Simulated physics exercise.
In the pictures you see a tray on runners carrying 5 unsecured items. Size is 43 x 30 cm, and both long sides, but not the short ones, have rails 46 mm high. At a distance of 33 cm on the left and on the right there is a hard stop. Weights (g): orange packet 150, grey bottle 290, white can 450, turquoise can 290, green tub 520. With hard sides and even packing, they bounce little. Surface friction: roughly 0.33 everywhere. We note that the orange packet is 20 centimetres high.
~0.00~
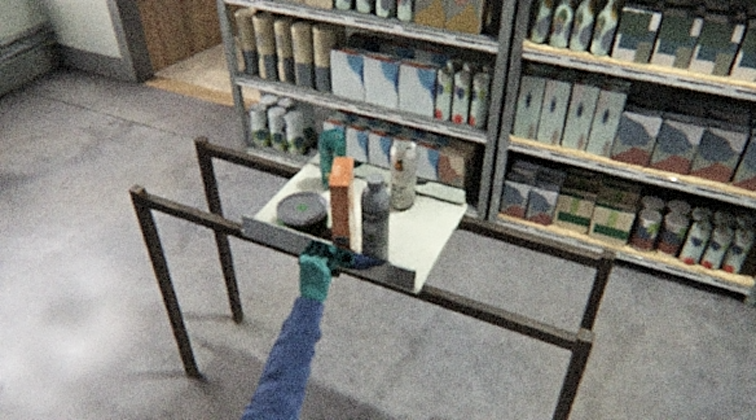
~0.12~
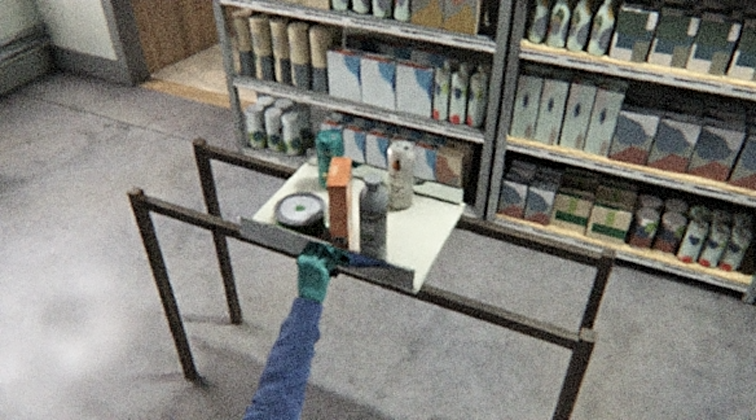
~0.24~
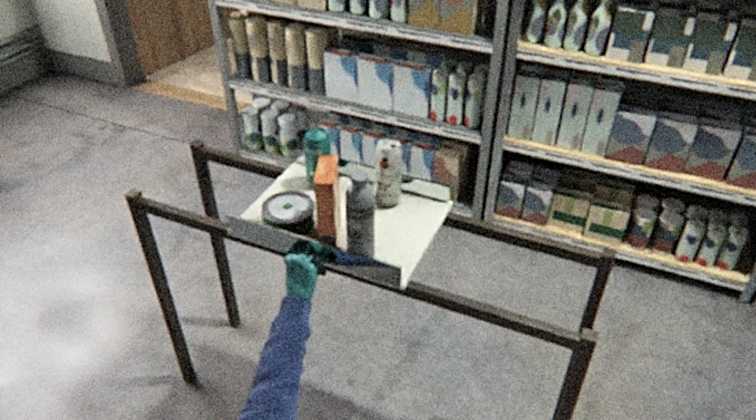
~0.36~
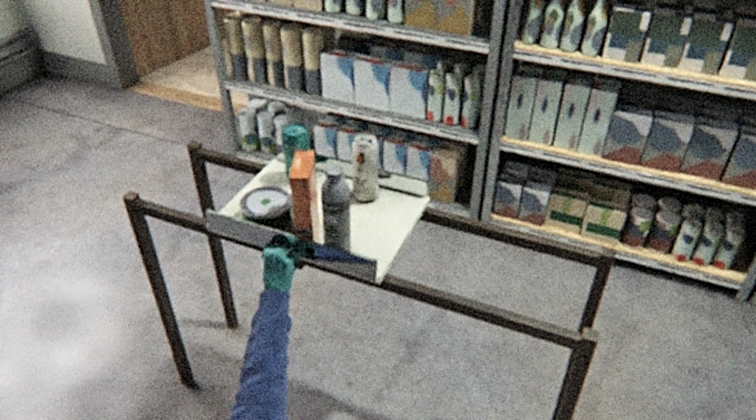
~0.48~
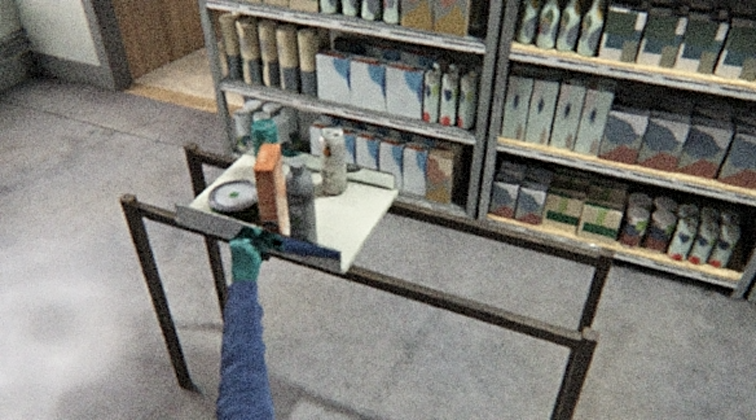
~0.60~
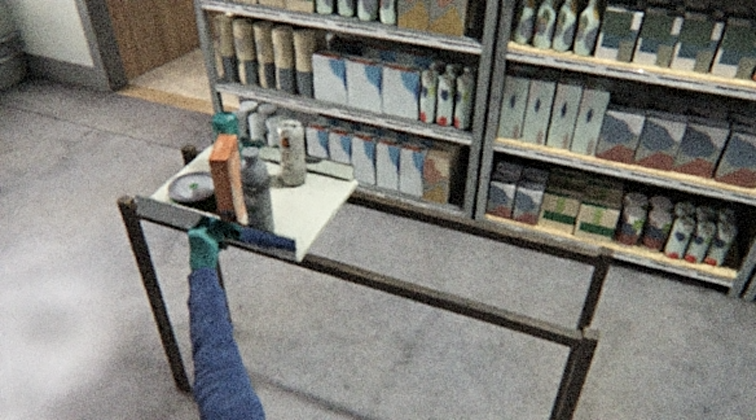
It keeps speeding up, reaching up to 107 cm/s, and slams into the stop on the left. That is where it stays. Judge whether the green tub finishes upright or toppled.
Toppled.
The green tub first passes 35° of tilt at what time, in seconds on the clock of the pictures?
Roughly at the 0.9 s mark.
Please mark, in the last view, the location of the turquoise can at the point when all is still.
Look near (126, 301) and you'll find it.
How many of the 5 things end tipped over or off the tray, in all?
The answer: 4.
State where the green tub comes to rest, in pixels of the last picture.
Around (130, 335).
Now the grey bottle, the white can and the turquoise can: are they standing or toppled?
Final state - grey bottle: Goes over; white can: Remains on its base; turquoise can: Goes over.
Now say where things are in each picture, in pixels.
The first frame shows tray midway; green tub (303, 216); orange packet (343, 207).
In the second frame, tray has slid 1 cm left; white can (401, 176); turquoise can (330, 161).
In the third frame, tray has slid 4 cm left; orange packet (328, 205); grey bottle (360, 218).
In the fourth frame, tray has slid 9 cm left; white can (366, 169).
In the fifth frame, tray has slid 18 cm left; orange packet (272, 192); grey bottle (301, 204).
In the sixth frame, tray has slid 28 cm left; green tub (196, 194); white can (292, 154).
By 0.90 s, tray has slid 33 cm left; turquoise can and green tub now off the tray; orange packet tilted 66°; grey bottle tilted 35°.
By 1.30 s, tray has slid 33 cm left; orange packet now off the tray; grey bottle on its side; white can 16 cm from its spot.
When it is over (2.7 s), off the tray and tipped over, orange packet, turquoise can and green tub; lying over on the tray, grey bottle; not toppled but over 5 cm from the start, white can. In the last view, green tub near (130, 335).
